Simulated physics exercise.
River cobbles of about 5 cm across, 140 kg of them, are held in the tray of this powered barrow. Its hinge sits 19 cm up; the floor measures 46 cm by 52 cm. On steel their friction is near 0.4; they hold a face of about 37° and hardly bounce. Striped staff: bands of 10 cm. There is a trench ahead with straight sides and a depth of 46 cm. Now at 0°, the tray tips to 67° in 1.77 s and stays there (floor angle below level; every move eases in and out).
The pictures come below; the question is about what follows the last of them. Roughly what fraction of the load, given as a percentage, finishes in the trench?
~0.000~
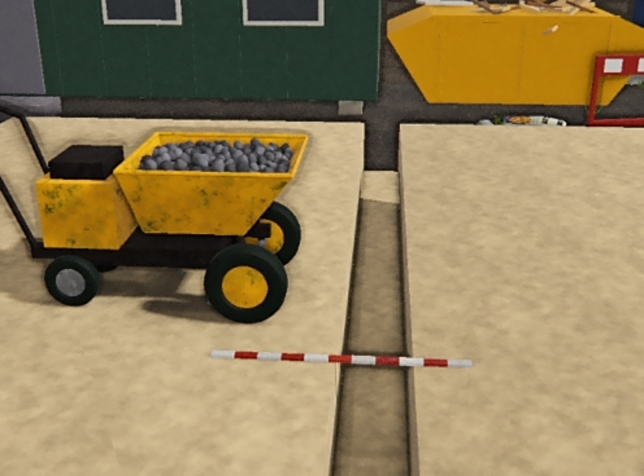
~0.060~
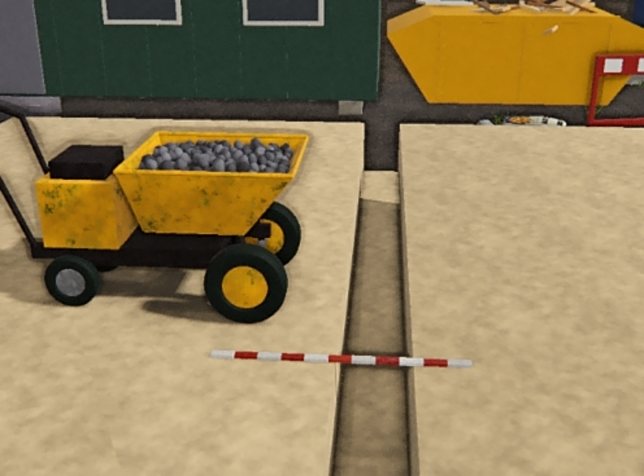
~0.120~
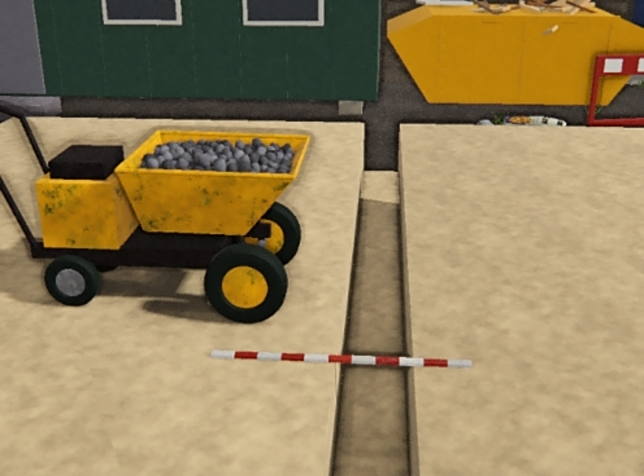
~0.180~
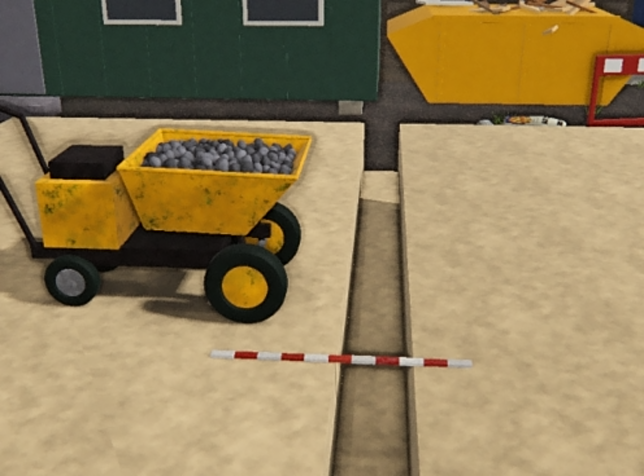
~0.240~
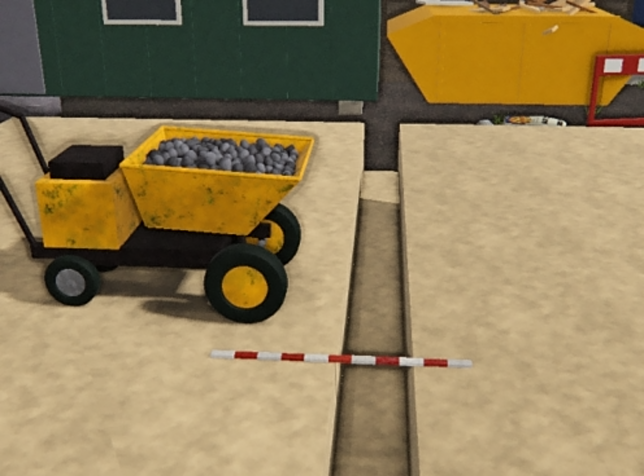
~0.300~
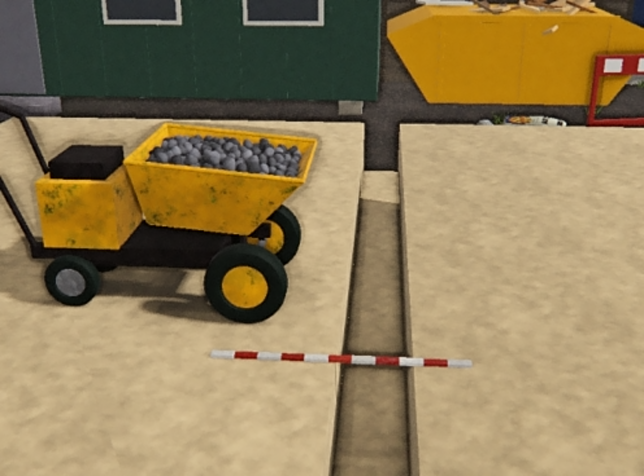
Some 72 per cent of the stones.
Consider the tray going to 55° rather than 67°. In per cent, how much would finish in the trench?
Expect roughly 40 per cent.
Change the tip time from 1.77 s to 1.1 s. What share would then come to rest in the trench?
Probably about 65 in a hundred.
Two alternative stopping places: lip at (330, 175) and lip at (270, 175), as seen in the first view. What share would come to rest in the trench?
Roughly 35 in a hundred from the first, 95 in a hundred from the second.
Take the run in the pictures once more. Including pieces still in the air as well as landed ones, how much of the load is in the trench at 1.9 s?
Around 25 per cent of it, at that instant.
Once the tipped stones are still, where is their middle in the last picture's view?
I'd point somewhere around (392, 357).
After 1.3 s the floor is at 57°; 99 % in the tray, 1 % in the trench; the foremost stones are at (386, 267).
After 1.9 s the floor is at 67°; 57 % in the tray, 24 % in the trench, 19 % past the trench; the foremost stones are at (494, 298).
After 2.2 s the floor is at 67°; 33 % in the tray, 38 % in the trench, 29 % past the trench; the foremost stones are at (550, 306).
After 4.2 s the floor is at 67°; 0 % in the tray, 72 % in the trench, 28 % past the trench; the foremost stones are at (569, 301).
